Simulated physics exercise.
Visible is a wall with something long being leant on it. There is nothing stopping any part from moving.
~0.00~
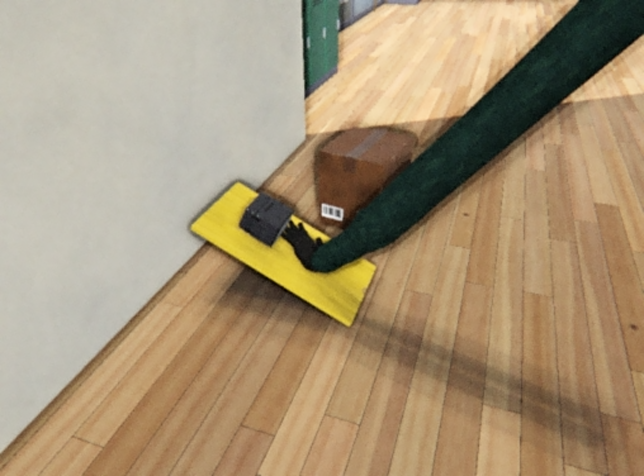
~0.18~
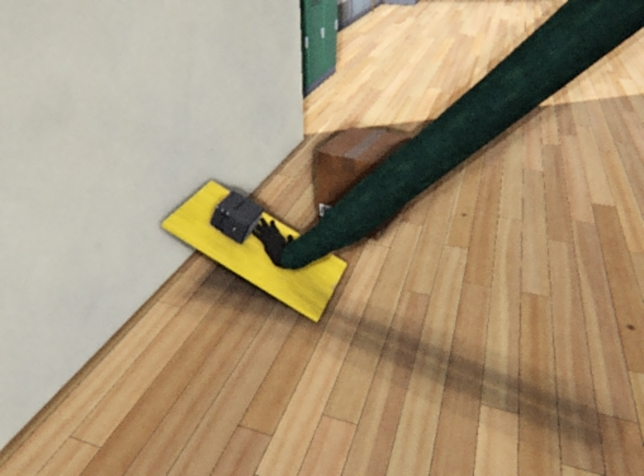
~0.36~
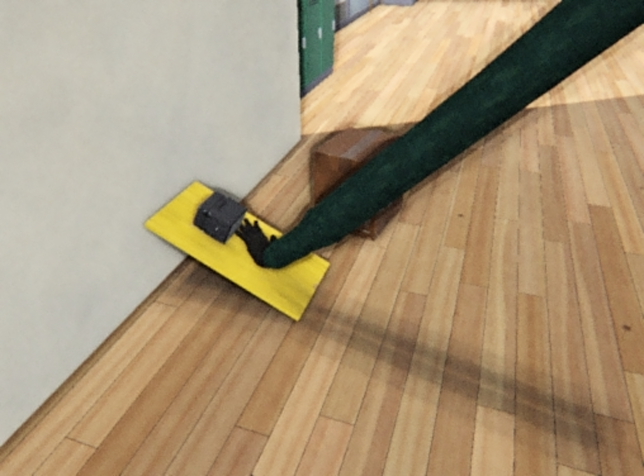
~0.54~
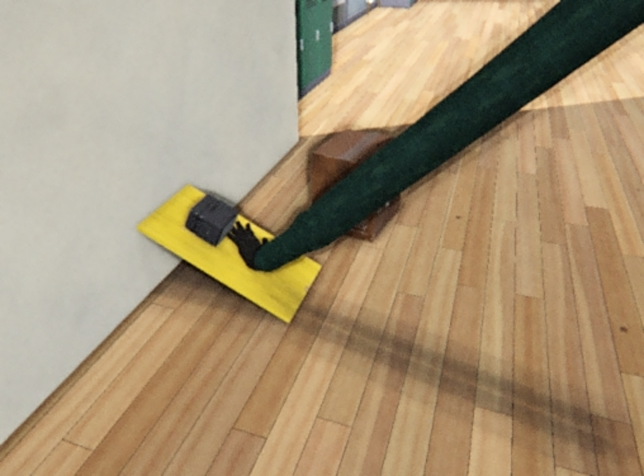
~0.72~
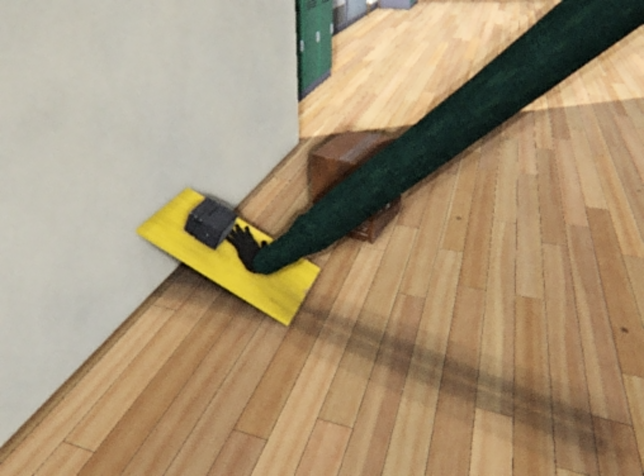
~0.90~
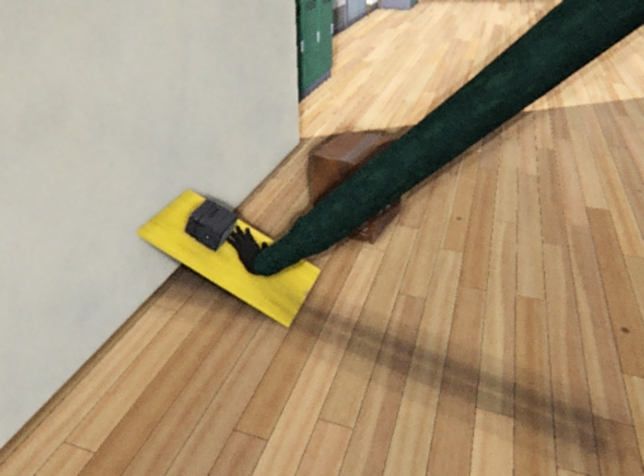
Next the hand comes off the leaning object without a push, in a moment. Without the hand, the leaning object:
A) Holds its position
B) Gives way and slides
Answer: B.
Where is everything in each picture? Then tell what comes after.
Not yet at the wall; yellow board (290, 249); brown box (366, 181), in the first frame.
Not yet at the wall; yellow board (260, 247); brown box (364, 181), in the second frame.
Not yet at the wall; yellow board (243, 246); brown box (361, 182), in the third frame.
Not yet at the wall; yellow board (235, 249); brown box (359, 183), in the fourth frame.
Propped up under the hand; yellow board (234, 252); brown box (359, 184), in the fifth frame.
Propped up under the hand; yellow board (235, 253); brown box (360, 185), in the sixth frame.
By 1.20 s, yellow board sunk by 16° near (243, 272).
By 1.30 s, yellow board sunk by 25° near (245, 276).
By 1.50 s, yellow board sunk by 26° near (246, 284).
By 2.80 s, yellow board resting near (245, 285).
When it is over (4.5 s), moved from the start, yellow board; brown box as before. End places, in pixels of the last picture, yellow board near (245, 283). The board gives way.
